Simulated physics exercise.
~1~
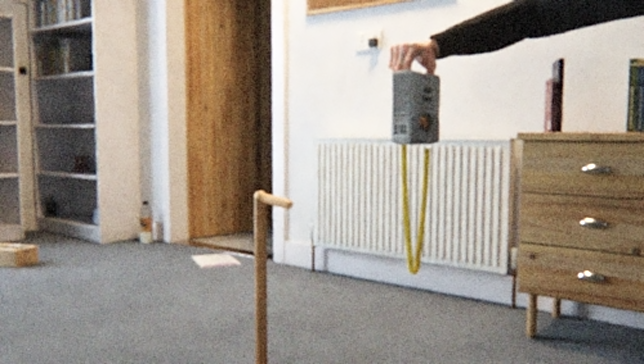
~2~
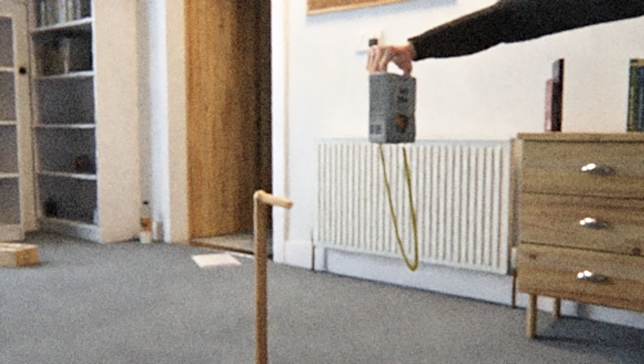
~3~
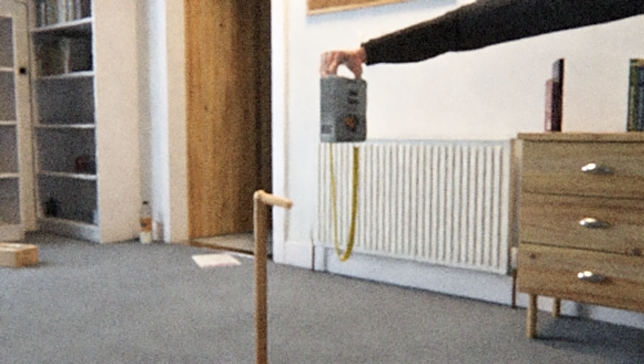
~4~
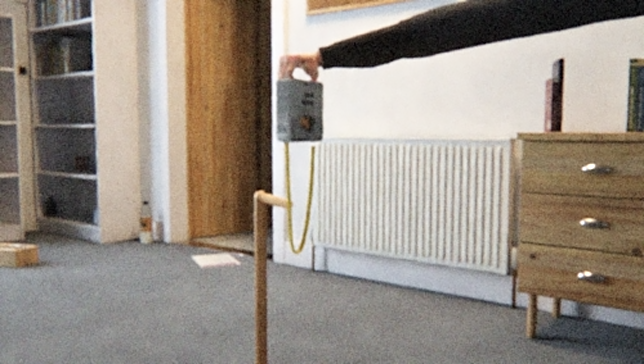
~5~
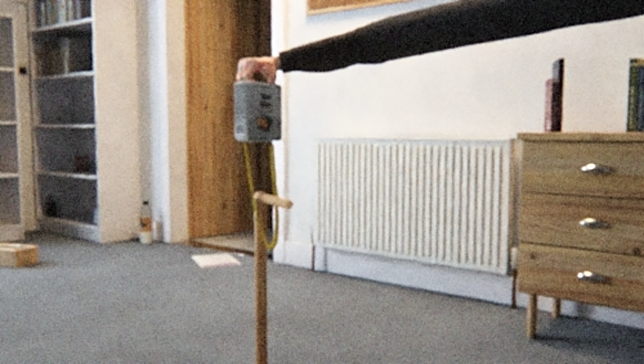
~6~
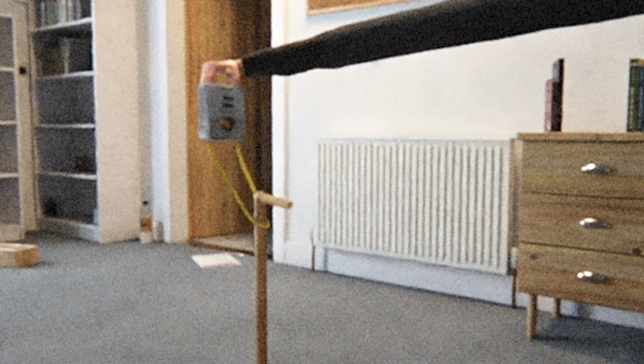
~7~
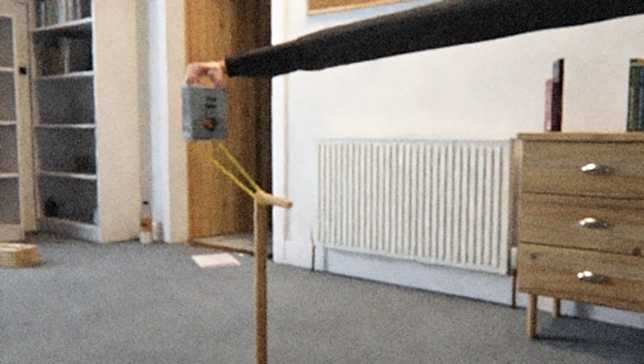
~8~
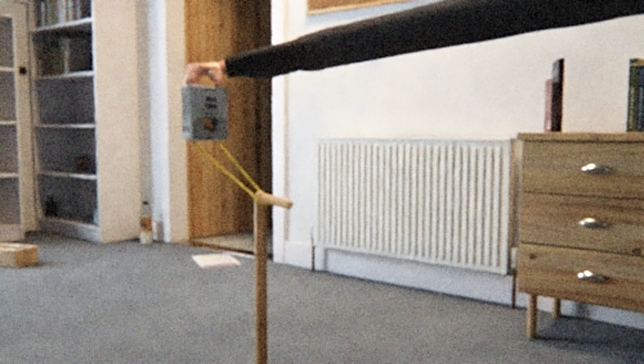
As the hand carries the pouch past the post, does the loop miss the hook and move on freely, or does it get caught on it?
The loop gets caught on the hook. It is pulled tight between the post and the pouch, and the hand comes to a stop.
To begin with, a hand reaching in from the right holds a small pale pouch by its top in front of a radiator, with a long yellow loop hanging beneath it. The hand carries the pouch left, keeping it upright, toward a thin wooden post with a short sideways hook. The pouch passes above the post while the loop hangs down around the hook's height. As the hand continues left, the loop catches at the hook and slants back from the pouch. Finally, the hand stops with the pouch left of the post and the loop pulled tight.
